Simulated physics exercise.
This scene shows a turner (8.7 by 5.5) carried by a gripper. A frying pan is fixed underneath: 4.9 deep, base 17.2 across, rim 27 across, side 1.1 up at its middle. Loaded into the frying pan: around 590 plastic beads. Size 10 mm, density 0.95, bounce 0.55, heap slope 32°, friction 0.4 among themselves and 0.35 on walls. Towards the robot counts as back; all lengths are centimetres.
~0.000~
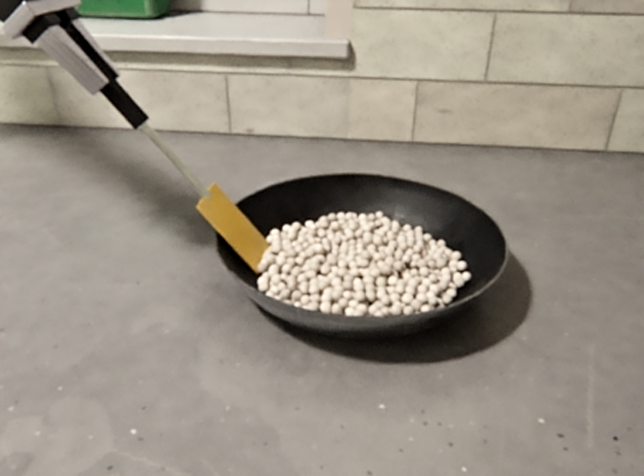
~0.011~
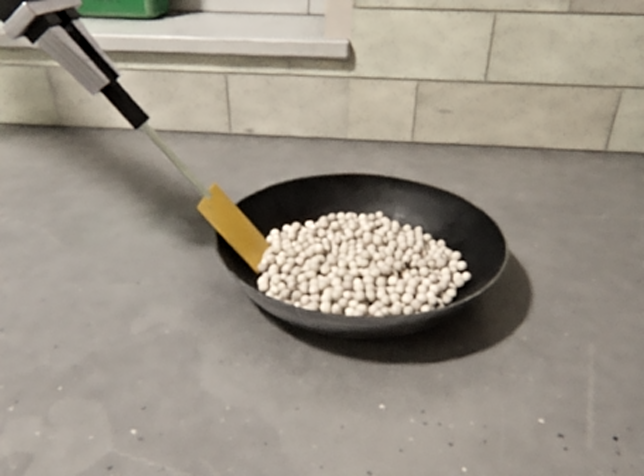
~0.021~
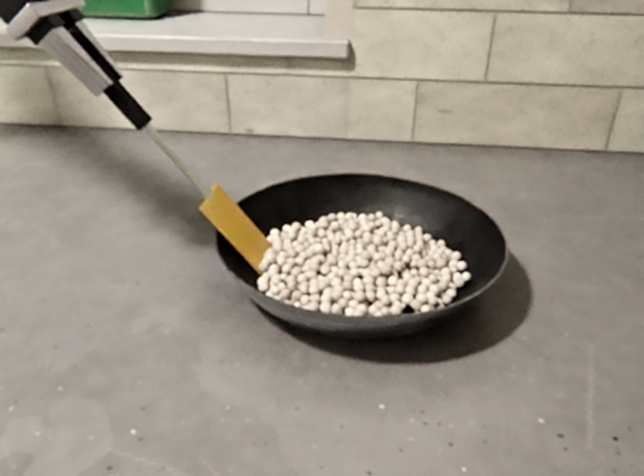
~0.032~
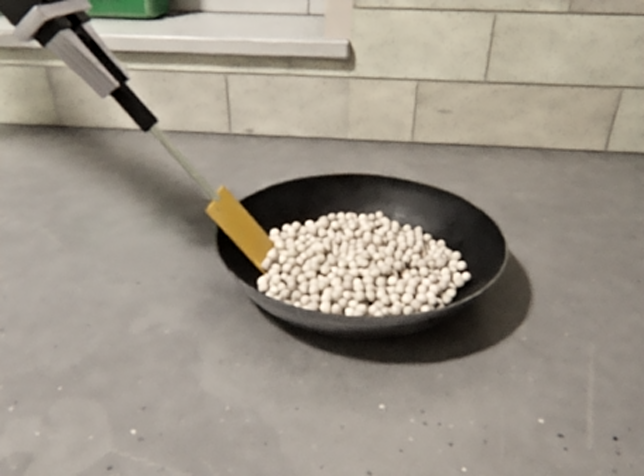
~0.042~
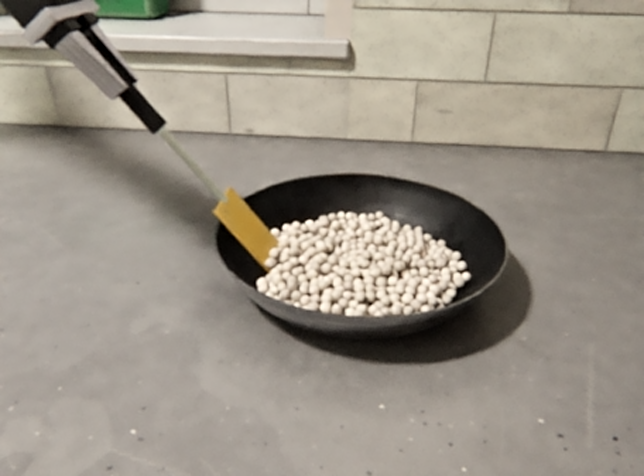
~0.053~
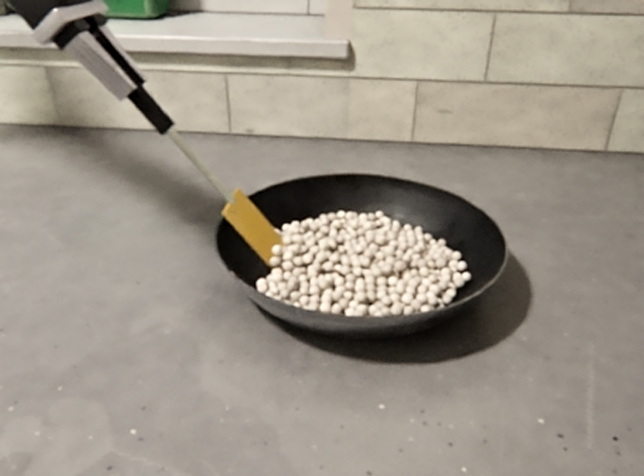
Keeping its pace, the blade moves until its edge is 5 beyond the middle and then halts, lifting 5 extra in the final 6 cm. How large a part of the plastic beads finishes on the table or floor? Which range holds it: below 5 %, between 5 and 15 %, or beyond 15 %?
The range below 5 %.
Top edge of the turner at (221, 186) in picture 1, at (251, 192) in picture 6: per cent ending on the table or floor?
I'd put it at roughly 5 per cent.
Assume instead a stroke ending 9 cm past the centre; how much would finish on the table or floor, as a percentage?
Then around 5 per cent.
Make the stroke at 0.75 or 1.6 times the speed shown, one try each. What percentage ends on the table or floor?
Roughly 0 percent for the first try, 5 percent for the second.
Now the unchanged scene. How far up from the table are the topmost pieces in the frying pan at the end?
Height at the end: Around 4.0 cm.
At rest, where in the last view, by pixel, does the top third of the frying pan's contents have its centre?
You'll find it at about (422, 260).
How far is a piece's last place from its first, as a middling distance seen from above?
Near 2 cm, measured level.
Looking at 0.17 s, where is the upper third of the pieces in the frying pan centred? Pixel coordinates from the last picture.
Around (387, 257).
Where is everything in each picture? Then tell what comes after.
In the first frame, the turner top edge at (206, 194), sloping 52°; upper third of the load around (359, 258), from x 265 to 465, top at y 215; 588 in the frying pan.
In the second frame, the turner top edge at (206, 194), sloping 52°; upper third of the load around (359, 258), from x 265 to 465, top at y 215.
In the third frame, the turner top edge at (209, 195), sloping 52°; upper third of the load around (358, 258), from x 265 to 465, top at y 215.
In the fourth frame, the turner top edge at (215, 197), sloping 52°; upper third of the load around (353, 257), from x 265 to 465, top at y 215.
In the fifth frame, the turner top edge at (223, 199), sloping 52°; upper third of the load around (348, 255), from x 265 to 465, top at y 215.
In the sixth frame, the turner top edge at (231, 200), sloping 52°; upper third of the load around (351, 255), from x 265 to 465, top at y 215; 588 in the frying pan.
After 0.11 s, sloping 52°, highest piece 4 above the table; 588 in the frying pan.
After 0.17 s, sloping 52°, highest piece 6 above the table; 588 in the frying pan.
After 0.40 s, sloping 52°, highest piece 5 above the table; 587 in the frying pan, 1 on the table or floor.
After 1.45 s, sloping 52°, highest piece 4 above the table; 587 in the frying pan, 1 on the table or floor.
In the end, 587 in the frying pan, 1 on the table or floor. That is 0 % on the table or floor.
